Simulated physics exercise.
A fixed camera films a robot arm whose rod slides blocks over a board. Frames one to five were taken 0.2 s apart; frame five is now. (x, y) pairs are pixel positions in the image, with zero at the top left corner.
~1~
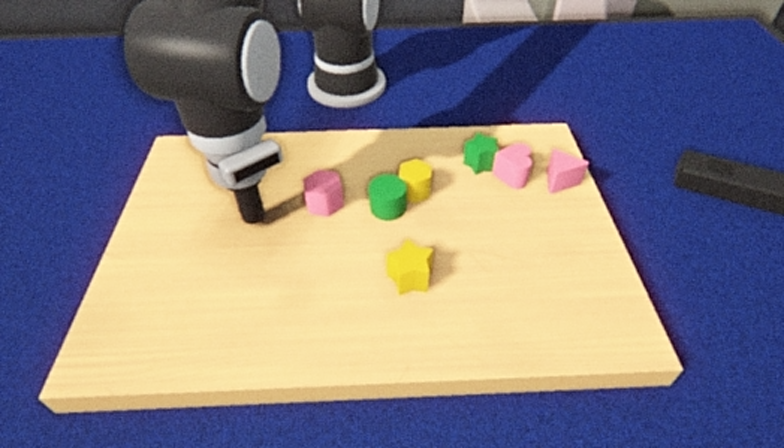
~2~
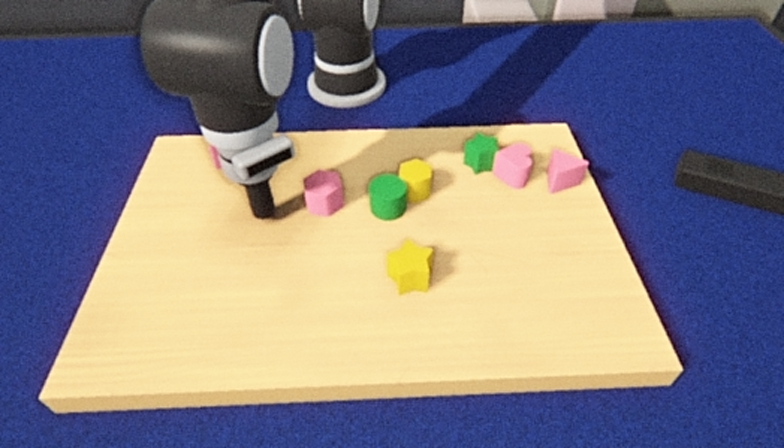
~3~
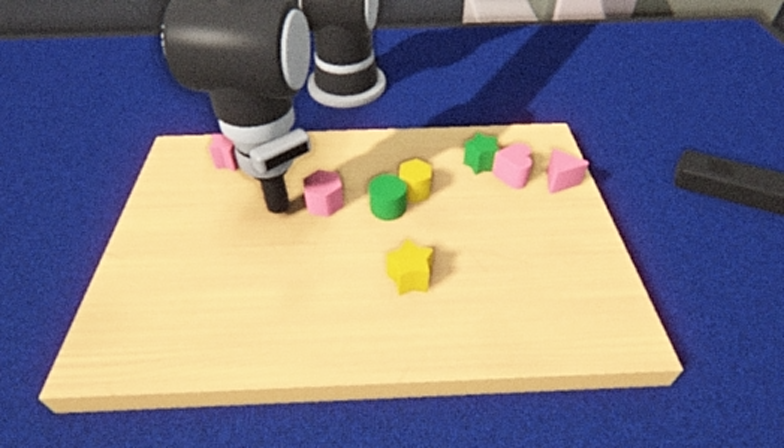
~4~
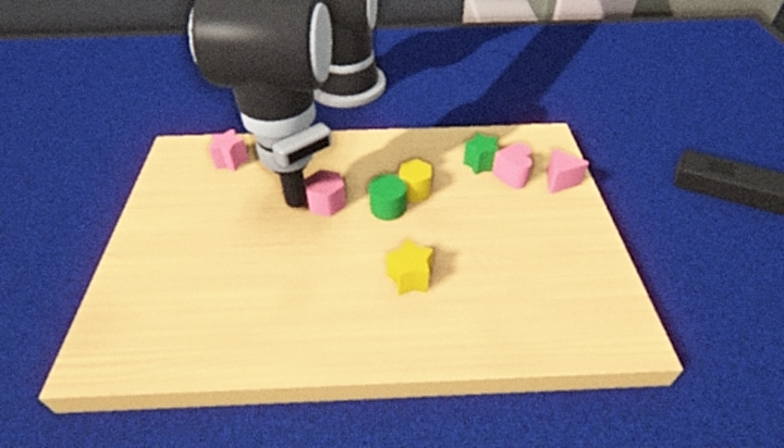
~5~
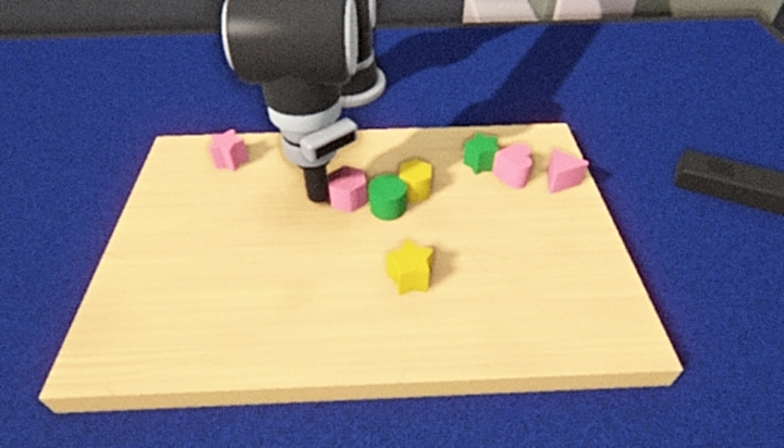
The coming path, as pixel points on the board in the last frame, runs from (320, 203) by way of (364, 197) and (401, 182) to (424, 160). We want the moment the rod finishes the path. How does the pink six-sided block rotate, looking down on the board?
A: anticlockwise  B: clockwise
Correct choice: B.
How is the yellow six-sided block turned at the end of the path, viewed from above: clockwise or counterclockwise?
Spin direction: Clockwise.
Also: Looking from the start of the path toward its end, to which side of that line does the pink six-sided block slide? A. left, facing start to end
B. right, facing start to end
Option B.
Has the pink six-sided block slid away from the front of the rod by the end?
I believe so.
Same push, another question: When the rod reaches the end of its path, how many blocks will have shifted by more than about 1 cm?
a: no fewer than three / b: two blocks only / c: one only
My pick is a.
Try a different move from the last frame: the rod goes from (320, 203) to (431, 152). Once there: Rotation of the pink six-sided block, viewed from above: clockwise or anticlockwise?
My answer: Clockwise.
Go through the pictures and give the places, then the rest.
The first frame shows rod's lower end (254, 217); pink six-sided block (322, 182); green circular block (388, 186); yellow six-sided block (416, 170); green star (484, 143).
The second frame shows rod (264, 212); blocks still.
The third frame shows rod (279, 207); blocks still.
The fourth frame shows rod (297, 201); pink six-sided block (324, 182).
The fifth frame shows rod (319, 196); pink six-sided block (347, 178); green circular block (388, 186); yellow six-sided block (416, 170); green star (484, 143).
On the path given first. One third of the way, rod (364, 190); pink six-sided block (392, 170); green circular block (412, 191); yellow six-sided block (425, 168), turned 15° anticlockwise.
Two thirds of the way, rod (401, 175); pink six-sided block (430, 159), turned 20° clockwise; green circular block (418, 192); yellow six-sided block (463, 165).
At the end, rod (425, 153); pink six-sided block (444, 155), turned 40° clockwise; green circular block (418, 192); yellow six-sided block (473, 166), turned 20° clockwise; green star still.
